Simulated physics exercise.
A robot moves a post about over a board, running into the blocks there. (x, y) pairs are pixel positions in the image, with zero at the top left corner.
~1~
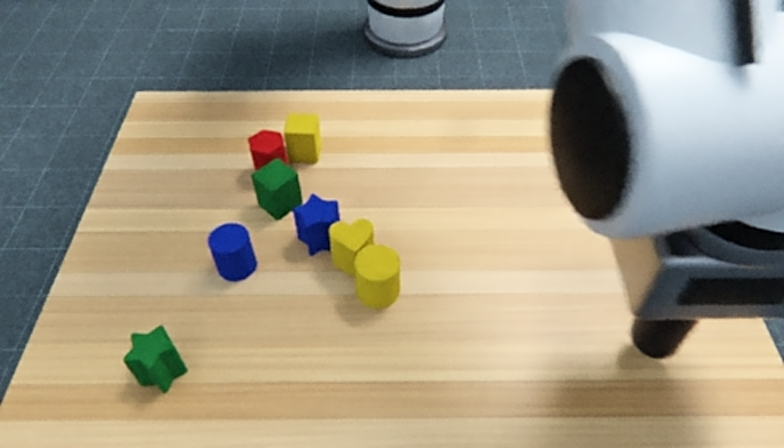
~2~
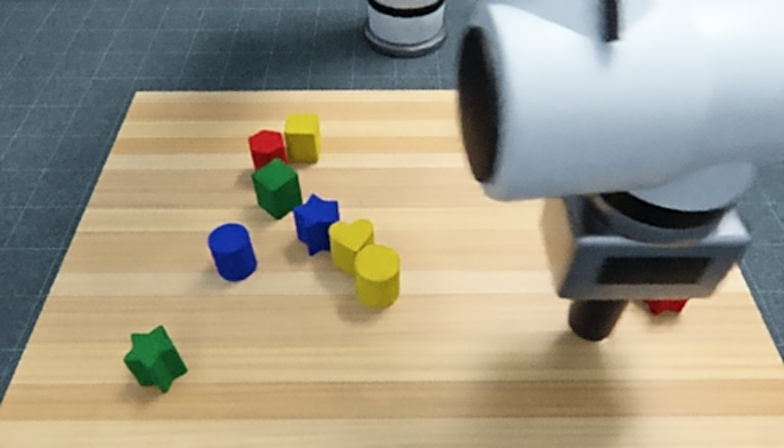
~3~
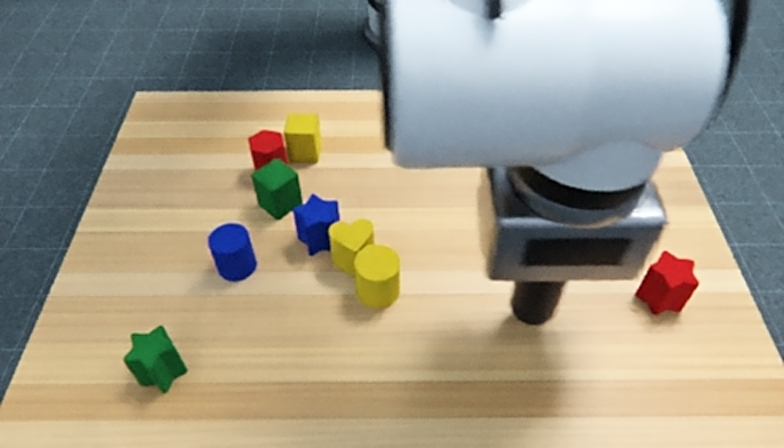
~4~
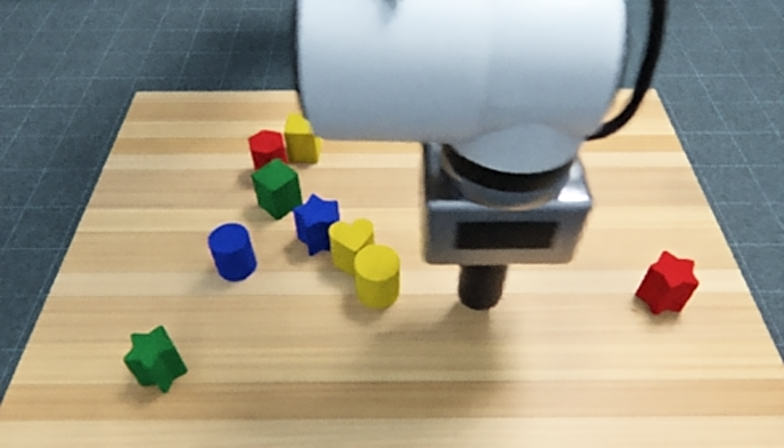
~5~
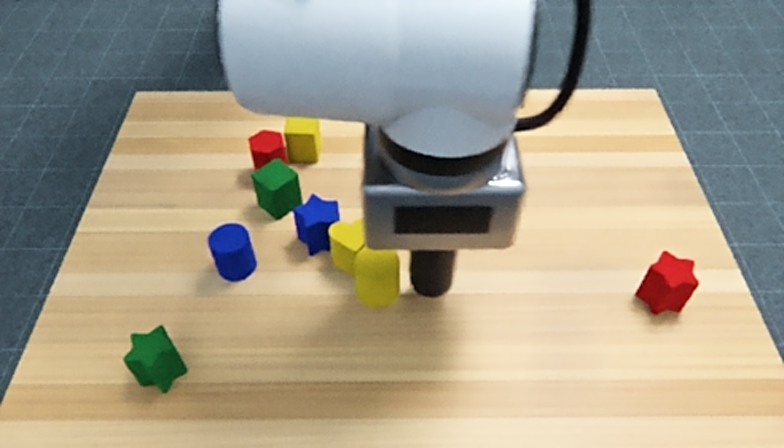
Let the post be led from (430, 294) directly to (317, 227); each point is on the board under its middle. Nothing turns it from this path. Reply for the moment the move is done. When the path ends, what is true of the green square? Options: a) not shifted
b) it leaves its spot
The one that fits is b, it leaves its spot.
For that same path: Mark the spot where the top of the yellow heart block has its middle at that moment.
Close to (287, 226).
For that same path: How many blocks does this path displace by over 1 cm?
It displaces three or more.
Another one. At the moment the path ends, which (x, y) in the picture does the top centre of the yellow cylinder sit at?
Its top face will be centred at roughly (344, 261).
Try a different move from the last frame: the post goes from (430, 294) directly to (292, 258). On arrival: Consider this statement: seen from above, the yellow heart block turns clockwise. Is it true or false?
The statement is correct.
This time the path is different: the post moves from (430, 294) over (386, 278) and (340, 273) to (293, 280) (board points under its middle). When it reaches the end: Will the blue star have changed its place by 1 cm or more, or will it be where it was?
That block gets shifted.
What follows on the original path. One third of the way, post (389, 256); blue star (315, 207); yellow heart block (339, 233), turned 45° clockwise; yellow cylinder (351, 263).
Two thirds of the way, post (350, 234); blue star (303, 201), turned 15° clockwise; yellow heart block (305, 229); yellow cylinder (344, 261).
At the end, post (315, 213); green square (261, 168); blue star (278, 189), turned 15° clockwise; yellow heart block (287, 226), turned 50° anticlockwise; yellow cylinder (344, 261).
